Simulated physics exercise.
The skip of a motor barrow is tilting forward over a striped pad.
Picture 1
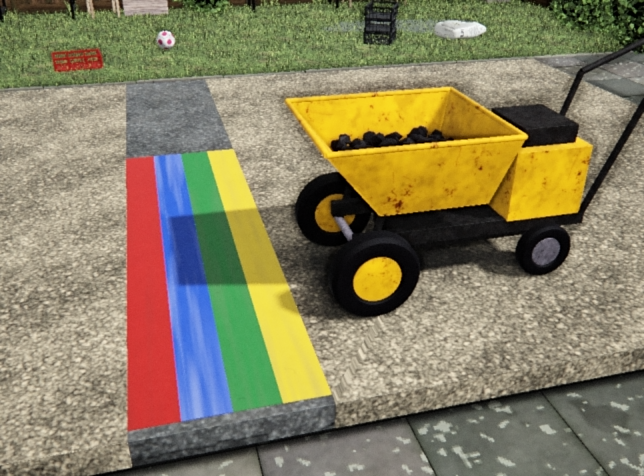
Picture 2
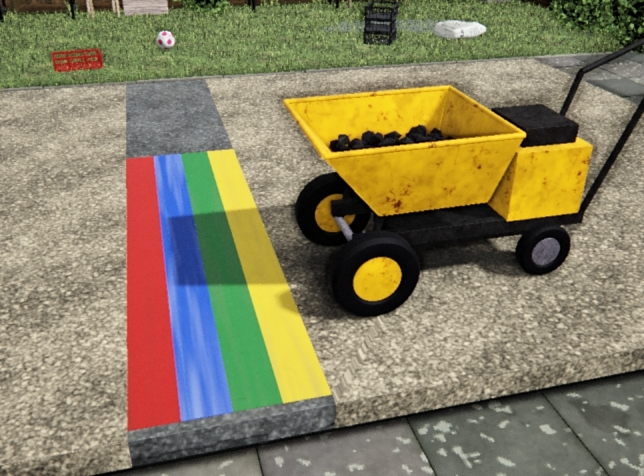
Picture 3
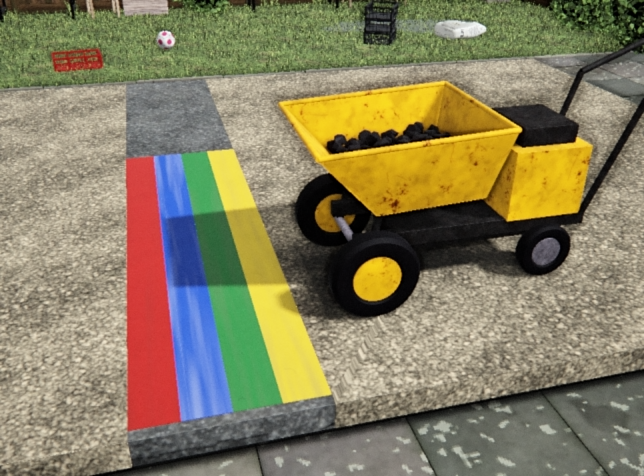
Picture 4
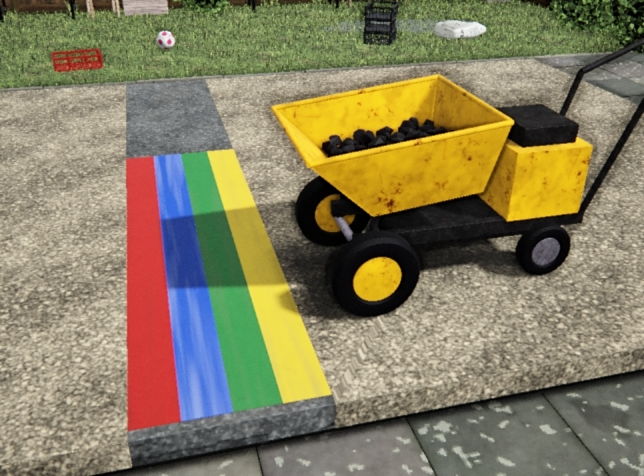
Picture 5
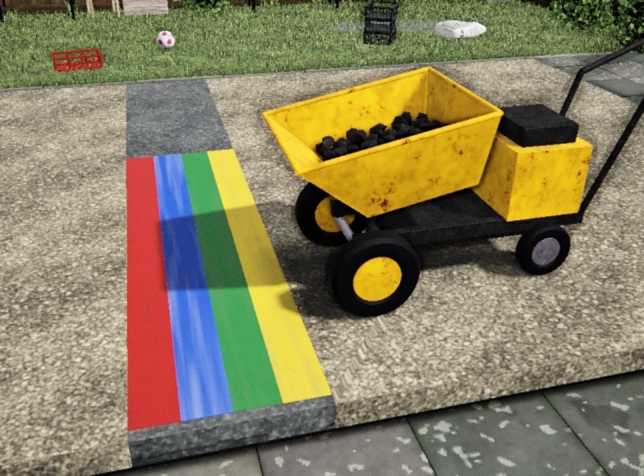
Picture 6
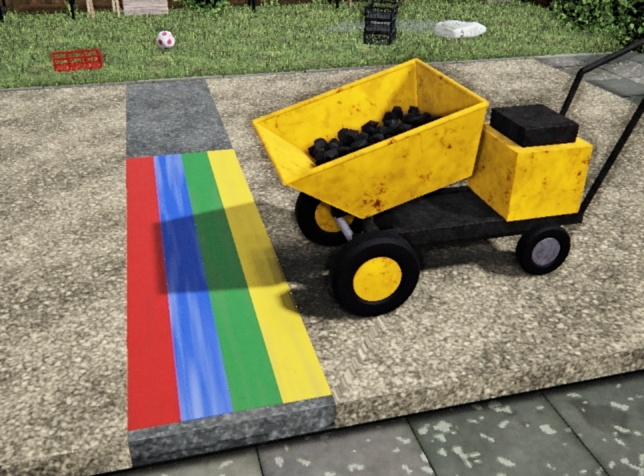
On a gravelly slab beside striped colours, a yellow skip of coal tilts forward to the left.
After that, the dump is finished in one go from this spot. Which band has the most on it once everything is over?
Blue.
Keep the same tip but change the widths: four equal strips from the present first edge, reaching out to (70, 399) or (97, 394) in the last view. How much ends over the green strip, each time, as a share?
Near 30 in a hundred and near 20 in a hundred.
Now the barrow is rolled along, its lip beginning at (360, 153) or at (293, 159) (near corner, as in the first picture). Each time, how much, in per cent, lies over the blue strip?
The first gives close to 20 per cent and the second 20 per cent.
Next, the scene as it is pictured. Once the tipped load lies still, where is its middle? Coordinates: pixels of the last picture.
Somewhere around (178, 294) in the final view.
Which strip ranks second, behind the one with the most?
It's the red strip next.
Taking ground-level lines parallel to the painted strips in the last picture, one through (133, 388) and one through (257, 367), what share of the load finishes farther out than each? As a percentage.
Estimate, first then second: 10 %, 80 %.
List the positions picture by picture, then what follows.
Lip of the skip at (327, 156), level; top of the load at (401, 157), lumps of coal; yellow strip at (293, 356); green strip at (247, 364); blue strip at (201, 371); red strip at (152, 379), in the first frame.
Lip of the skip at (324, 157), level; top of the load at (415, 161), in the second frame.
Lip of the skip at (319, 160), tipped barely; top of the load at (416, 153), in the third frame.
Lip of the skip at (310, 165), tipped a little; top of the load at (425, 140), in the fourth frame.
Lip of the skip at (298, 172), tipped a little; top of the load at (417, 136), in the fifth frame.
Lip of the skip at (286, 182), tipped clearly; top of the load at (417, 141); yellow strip at (293, 356); green strip at (247, 364); blue strip at (201, 371); red strip at (152, 379), in the sixth frame.
Soon after the last picture, skip tipped steeply; all in the skip.
A little later, skip tipped right over; nearly all in the skip; a stray few over the green strip; a stray few over the blue strip.
Later still, skip tipped right over; about a quarter in the skip; a small part over the green strip; about a third over the blue strip; about a quarter over the red strip; a small part off the paint.
At rest, skip tipped right over; about a quarter in the skip; none over the yellow strip; a small part over the green strip; about a third over the blue strip; about a quarter over the red strip; a small part off the paint.
